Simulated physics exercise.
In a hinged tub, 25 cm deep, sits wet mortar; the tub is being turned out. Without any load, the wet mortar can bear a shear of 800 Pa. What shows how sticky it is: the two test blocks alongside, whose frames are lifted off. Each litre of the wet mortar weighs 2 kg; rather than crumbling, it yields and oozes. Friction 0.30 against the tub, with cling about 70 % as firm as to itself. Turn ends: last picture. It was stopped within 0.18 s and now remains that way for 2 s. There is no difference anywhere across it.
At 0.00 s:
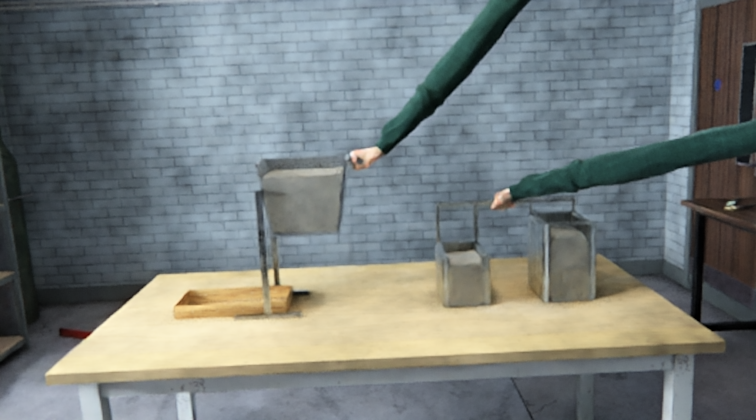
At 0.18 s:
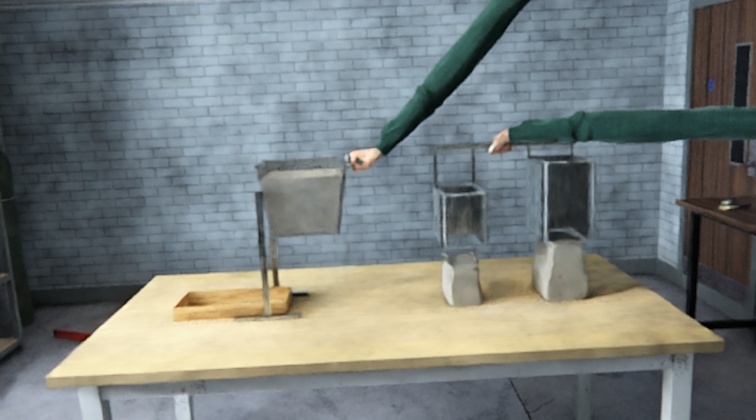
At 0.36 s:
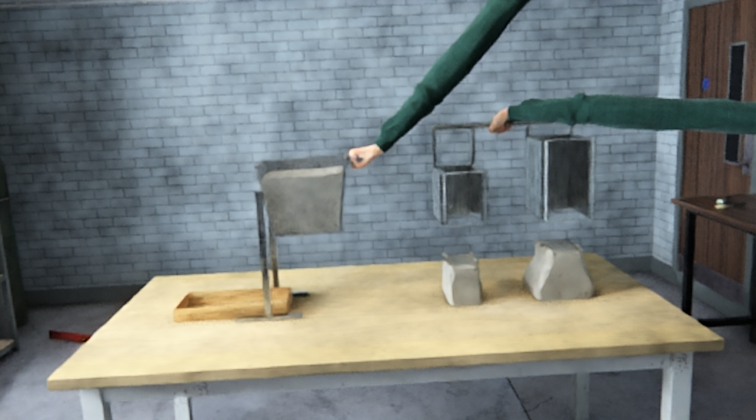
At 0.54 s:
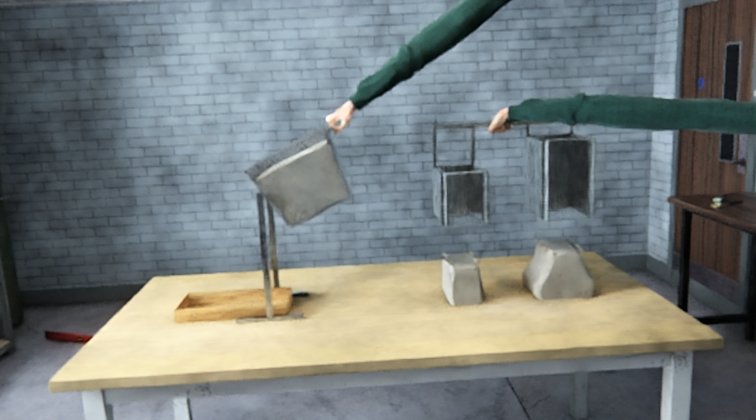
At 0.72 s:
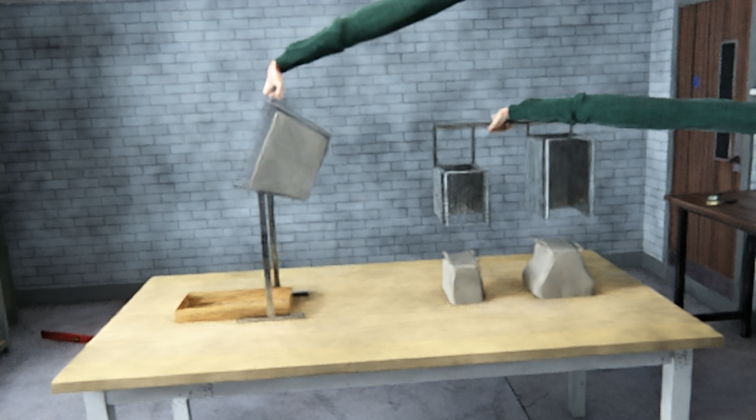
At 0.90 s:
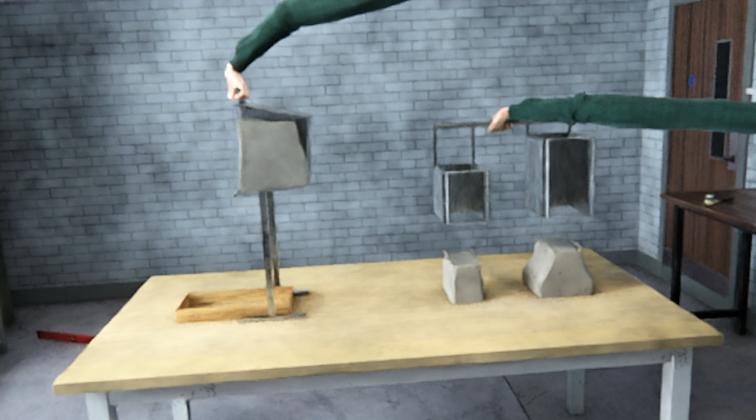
To begin with, one green-sleeved hand grips a tub of grey mortar on a stand while another lifts two metal casings off grey blocks on the table. The smaller block keeps its shape and the larger slumps wider, then the tub swings up and leftward onto its side, the mortar still inside.
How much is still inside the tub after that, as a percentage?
Close to 55 % is still inside the tub.
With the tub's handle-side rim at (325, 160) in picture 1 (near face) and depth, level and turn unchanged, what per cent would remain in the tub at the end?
I'd say around 100 percent would remain in the tub at the end.
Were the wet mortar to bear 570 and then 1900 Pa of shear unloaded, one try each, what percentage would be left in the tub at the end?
It'd be some 40 percent the first time and some 100 percent the second.
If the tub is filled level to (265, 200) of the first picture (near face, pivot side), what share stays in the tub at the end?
I'd put it close to 80 in a hundred.
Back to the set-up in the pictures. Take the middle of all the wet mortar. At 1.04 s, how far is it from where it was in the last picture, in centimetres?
I'd estimate roughly 5 centimetres.
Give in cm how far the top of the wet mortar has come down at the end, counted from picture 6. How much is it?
12 cm.
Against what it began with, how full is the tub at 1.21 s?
The tub holds some 65 % at that moment.
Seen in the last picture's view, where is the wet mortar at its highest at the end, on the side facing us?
On the near face, the top ends up close to (285, 153).
By 1.04 s, the tub is at 86 degrees and holds 85 %.
By 1.21 s, the tub is at 86 degrees and holds 63 %.
By 1.38 s, the tub is at 86 degrees and holds 55 %.
By 1.55 s, the tub is at 86 degrees and holds 55 %.
By 2.90 s, at the end, the tub is at 86 degrees and holds 55 %.
